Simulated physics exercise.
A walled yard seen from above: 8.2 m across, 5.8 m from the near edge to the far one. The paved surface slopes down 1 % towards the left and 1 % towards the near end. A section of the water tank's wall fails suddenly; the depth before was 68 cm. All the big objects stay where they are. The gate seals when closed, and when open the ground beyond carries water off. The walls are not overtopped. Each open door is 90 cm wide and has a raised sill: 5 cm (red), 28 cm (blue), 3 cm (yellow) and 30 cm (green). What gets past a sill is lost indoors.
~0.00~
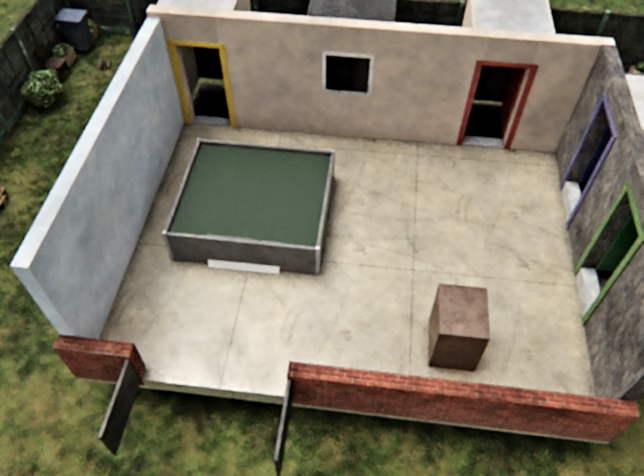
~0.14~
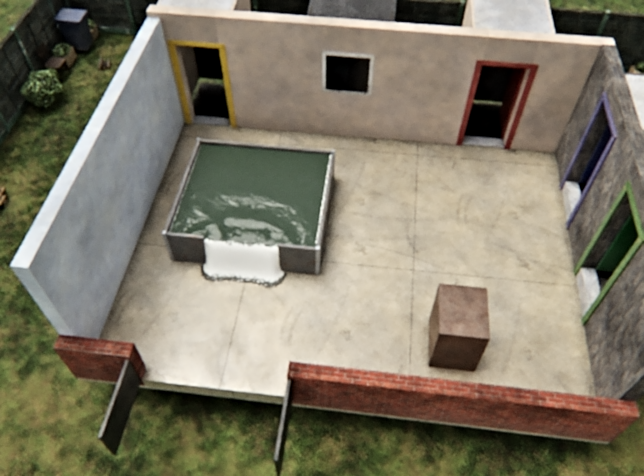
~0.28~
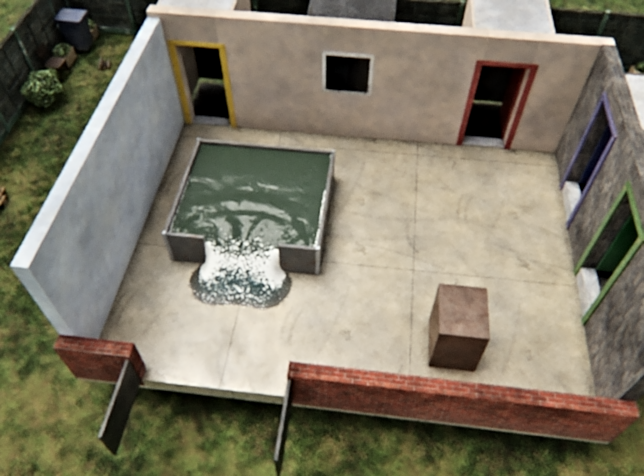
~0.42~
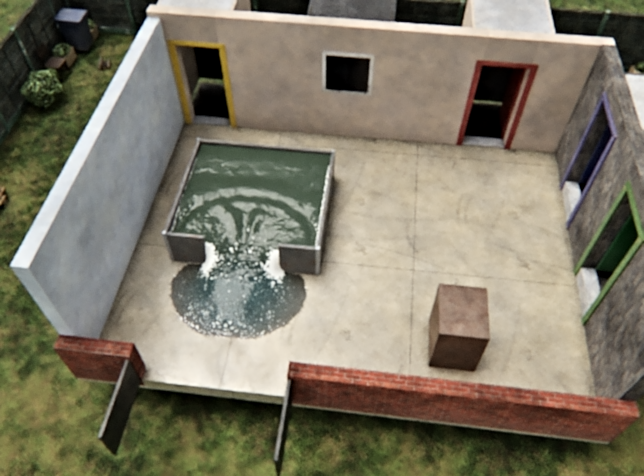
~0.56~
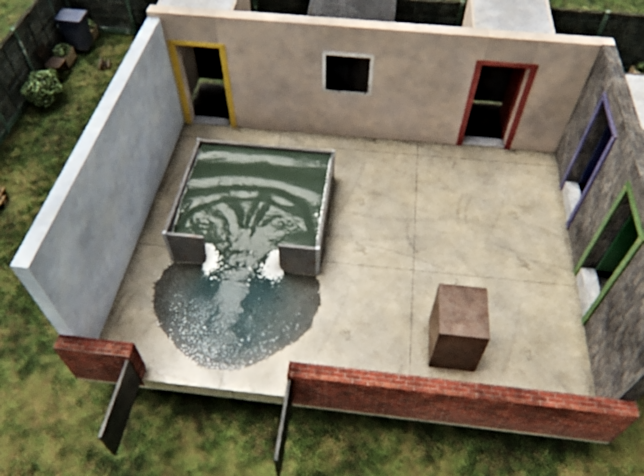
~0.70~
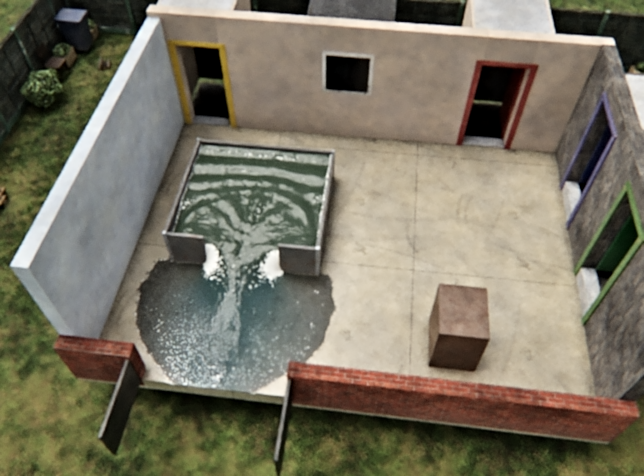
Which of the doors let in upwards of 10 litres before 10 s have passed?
The water let in: At the red door it does not reach the limit; at the blue door it keeps below the limit; at the yellow door it goes over the limit; at the green door it does not reach the limit.
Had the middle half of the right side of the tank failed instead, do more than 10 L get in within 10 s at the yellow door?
Against that limit: Yellow under.
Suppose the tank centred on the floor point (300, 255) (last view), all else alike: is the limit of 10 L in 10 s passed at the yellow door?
Then: Yellow under.
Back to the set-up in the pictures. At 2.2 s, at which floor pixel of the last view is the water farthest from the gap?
At about (467, 402).
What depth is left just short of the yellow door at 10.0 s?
About 6.0 cm.
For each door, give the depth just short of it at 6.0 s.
In cm: Red 0, blue 0, yellow 8, green 2.
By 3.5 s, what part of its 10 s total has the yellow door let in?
Some 0 per cent by then.
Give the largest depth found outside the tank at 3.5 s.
About 26 cm.
After 1.4 s water covers 20 % of the floor and is deepest (42 cm) near (235, 272); red door not reached, blue door not reached, yellow door not reached, green door not reached.
After 2.2 s water covers 20 % of the floor and is deepest (36 cm) near (245, 273); red door not reached, blue door not reached, yellow door not reached, green door not reached.
After 3.5 s water covers 35 % of the floor and is deepest (26 cm) near (235, 272); red door not reached, blue door not reached, yellow door not reached, green door not reached.
After 6.0 s water covers 50 % of the floor and is deepest (18 cm) near (92, 359); red door not reached, blue door not reached, yellow door 8 cm at the sill, 20 L in, green door 2 cm at the sill, 0 L in.
After 10.0 s water covers 70 % of the floor and is deepest (10 cm) near (92, 359); red door not reached, blue door not reached, yellow door 6 cm at the sill, 56 L in, green door 2 cm at the sill, 0 L in.
